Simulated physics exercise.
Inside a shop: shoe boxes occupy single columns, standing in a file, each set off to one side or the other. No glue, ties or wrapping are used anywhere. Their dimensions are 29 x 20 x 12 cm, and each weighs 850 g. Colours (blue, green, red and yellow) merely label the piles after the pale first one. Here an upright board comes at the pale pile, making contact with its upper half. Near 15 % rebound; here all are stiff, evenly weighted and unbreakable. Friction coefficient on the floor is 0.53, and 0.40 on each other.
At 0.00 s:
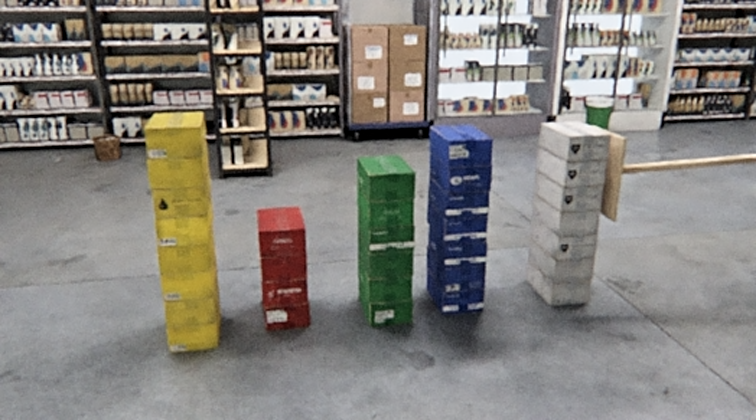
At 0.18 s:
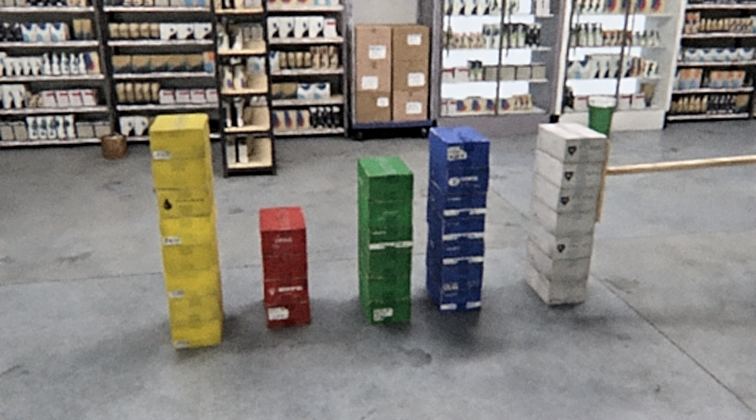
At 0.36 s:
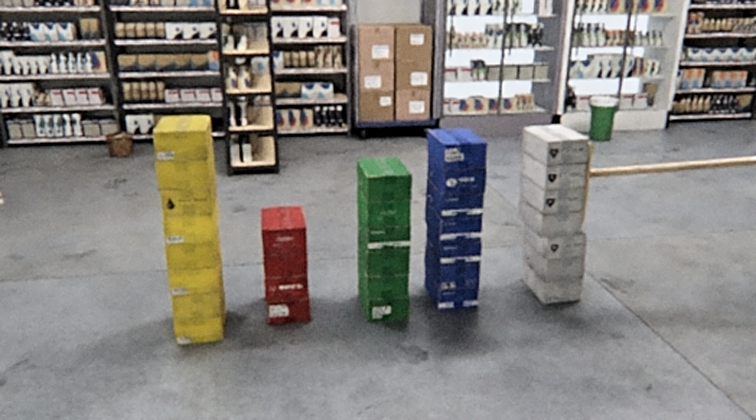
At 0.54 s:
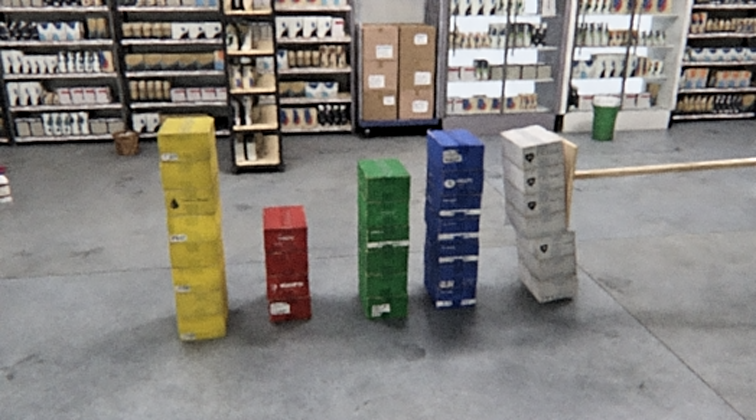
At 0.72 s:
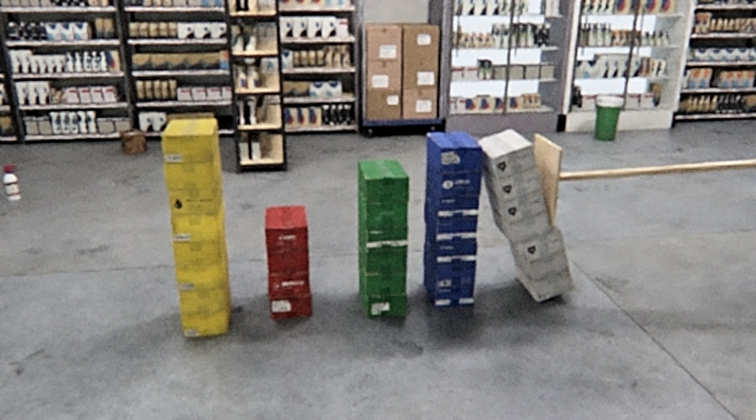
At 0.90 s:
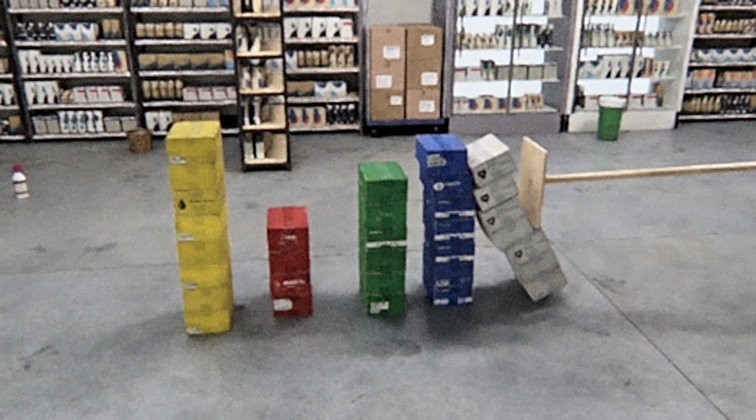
At first, five separate stacks of boxes, yellow, red, green, blue and white, stand upright on a shop floor as a board on a pole nears the white one from the right. The board then pushes the white stack's upper part leftward, tilting it until it leans against the blue stack, whose upper boxes shift slightly left.
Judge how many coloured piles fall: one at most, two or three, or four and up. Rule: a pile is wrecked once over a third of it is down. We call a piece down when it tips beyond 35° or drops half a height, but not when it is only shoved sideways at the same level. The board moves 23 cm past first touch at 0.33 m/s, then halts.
Two or three.
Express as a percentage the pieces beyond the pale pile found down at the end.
50%.
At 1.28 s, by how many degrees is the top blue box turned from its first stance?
Something like 10°, give or take.
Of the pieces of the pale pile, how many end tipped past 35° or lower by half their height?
In total, 7 of the pale pieces.
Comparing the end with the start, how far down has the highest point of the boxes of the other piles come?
0 cm.
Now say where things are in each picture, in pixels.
In the first frame (we follow the side turned to the camera; the camera moves round a little), board (621, 170) 7 cm short; top blue box (471, 153); top green box (393, 187); no other piece has moved.
Board (605, 172) 7 mm short; top yellow box (178, 144), in the second frame.
Board (589, 174) 53 mm in; top yellow box (181, 146), in the third frame.
Board (573, 176) 11 cm in, top of the pale pile leaning 9°; top yellow box (185, 147); no other piece has moved, in the fourth frame.
Board (558, 178) 17 cm in, top of the pale pile leaning 18°; top yellow box (188, 149); no other piece has moved, in the fifth frame.
Board (543, 180) 23 cm in, top of the pale pile leaning 25°; top blue box (448, 162) displaced 55 mm; top yellow box (192, 151); 2 stirred so far, in the sixth frame.
Around 1.28 s, 7 of the pale pile down; none of the 25 other boxes down, 8 disturbed; top blue box tipped 12°; top green box displaced 28 mm.
Around 1.74 s, 7 of the pale pile down; 1 of the 25 other boxes down; top blue box tipped 26°, 6 cm lower; top green box tipped 16°.
Around 2.12 s, 7 of the pale pile down; 12 of the 25 other boxes down; top green box tipped 14°, 11 cm lower; top red box tipped 11°.
Finally (2.8 s), 7 of the pale pile down; 12 of the 25 other boxes down; top green box tipped 13°, 13 cm lower; top red box tipped 12°. Wrecked, blue and green. Seen by the last camera, middles, top green box near (240, 213), top red box near (241, 232).
